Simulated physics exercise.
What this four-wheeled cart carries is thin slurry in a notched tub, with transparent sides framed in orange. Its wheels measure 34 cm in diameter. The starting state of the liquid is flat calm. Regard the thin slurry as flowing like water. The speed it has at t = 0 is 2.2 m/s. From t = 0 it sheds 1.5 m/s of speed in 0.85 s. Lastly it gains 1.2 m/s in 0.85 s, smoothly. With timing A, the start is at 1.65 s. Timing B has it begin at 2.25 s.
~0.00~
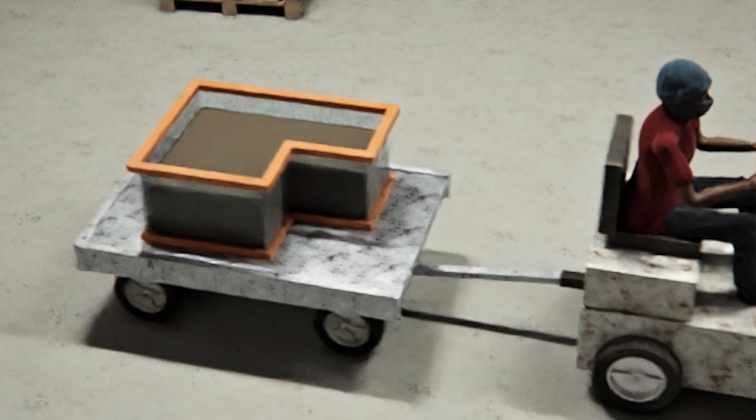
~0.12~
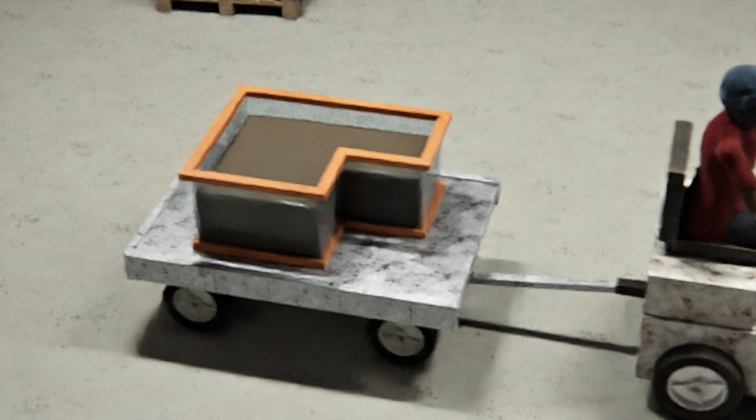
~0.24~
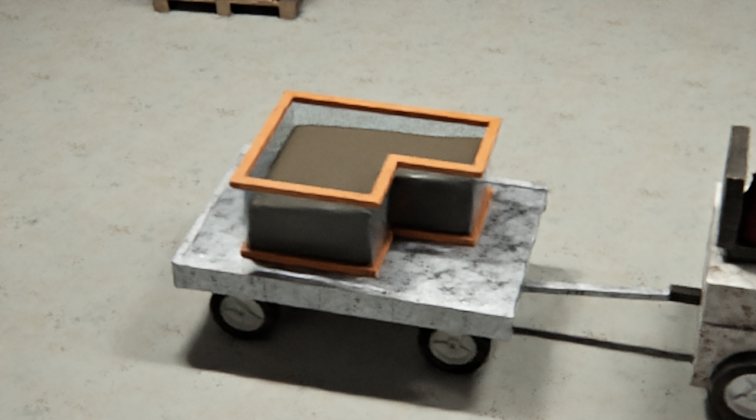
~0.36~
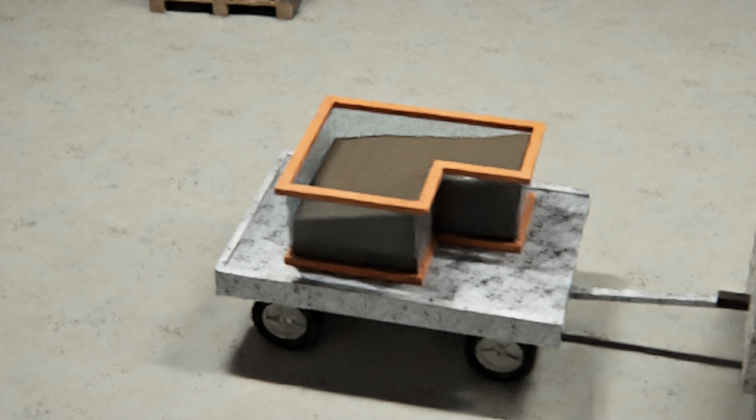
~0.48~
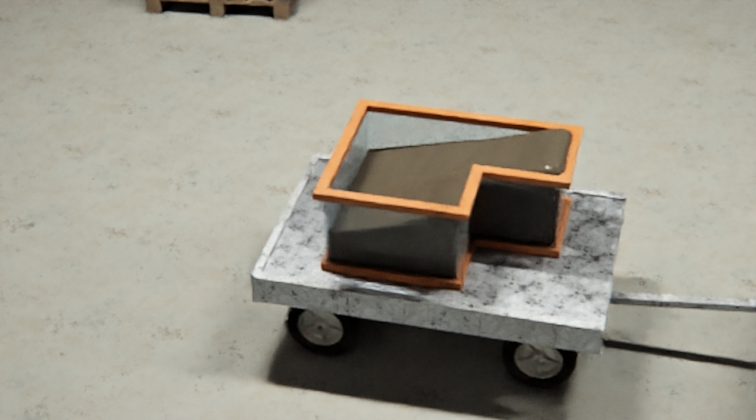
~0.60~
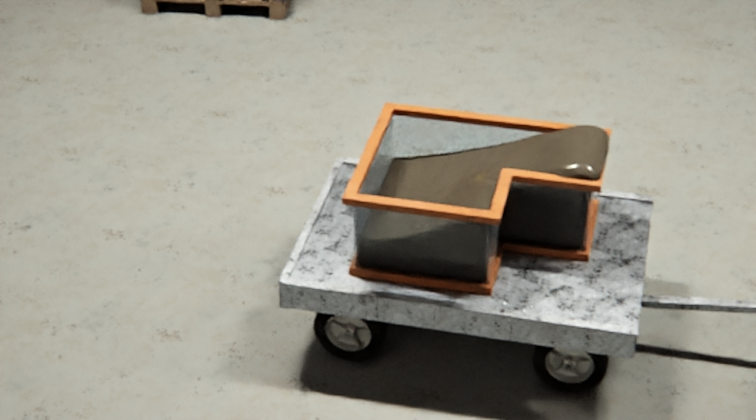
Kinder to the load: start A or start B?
Start A.
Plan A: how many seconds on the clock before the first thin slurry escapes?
Around 0.8 seconds.
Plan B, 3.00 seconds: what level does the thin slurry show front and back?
It sits near 12 cm in front and near 46 cm behind.
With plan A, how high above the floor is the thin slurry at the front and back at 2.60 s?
Approx. 14 cm front, approx. 28 cm back.
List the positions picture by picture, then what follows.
The thin slurry reaches (356, 162) at the front end; it reaches (164, 177) at the back end; no slope yet; the front is on the right, levels are read along the near wall; a wheel hub at (143, 298), in the first picture.
The thin slurry reaches (409, 169) at the front end; it reaches (216, 185) at the back end; no slope yet, in the second picture.
The thin slurry reaches (461, 169) at the front end; it reaches (266, 198) at the back end; it is heaped 5° towards the front, in the third picture.
The thin slurry reaches (507, 167) at the front end; it reaches (310, 209) at the back end; it is heaped 10° towards the front and 3° towards the near side, in the fourth picture.
The thin slurry reaches (547, 159) at the front end; it reaches (348, 222) at the back end; it is heaped 17° towards the front and 3° towards the near side, in the fifth picture.
The thin slurry reaches (578, 152) at the front end; it reaches (376, 230) at the back end; it is heaped 21° towards the front and 4° towards the near side; a wheel hub at (347, 337), in the sixth picture.
For plan A, By 2.60 s it stands 28 cm high behind and 15 cm in front; 5 per cent has gone over the front.
For plan A, By 5.49 s 6 per cent has gone over the front, 10 of 171 litres.
For plan B, By 3.00 s it stands 45 cm high behind and 11 cm in front; 4 per cent has gone over the front.
For plan B, By 6.09 s 9 per cent has gone over the front and the back, 16 of 171 litres.
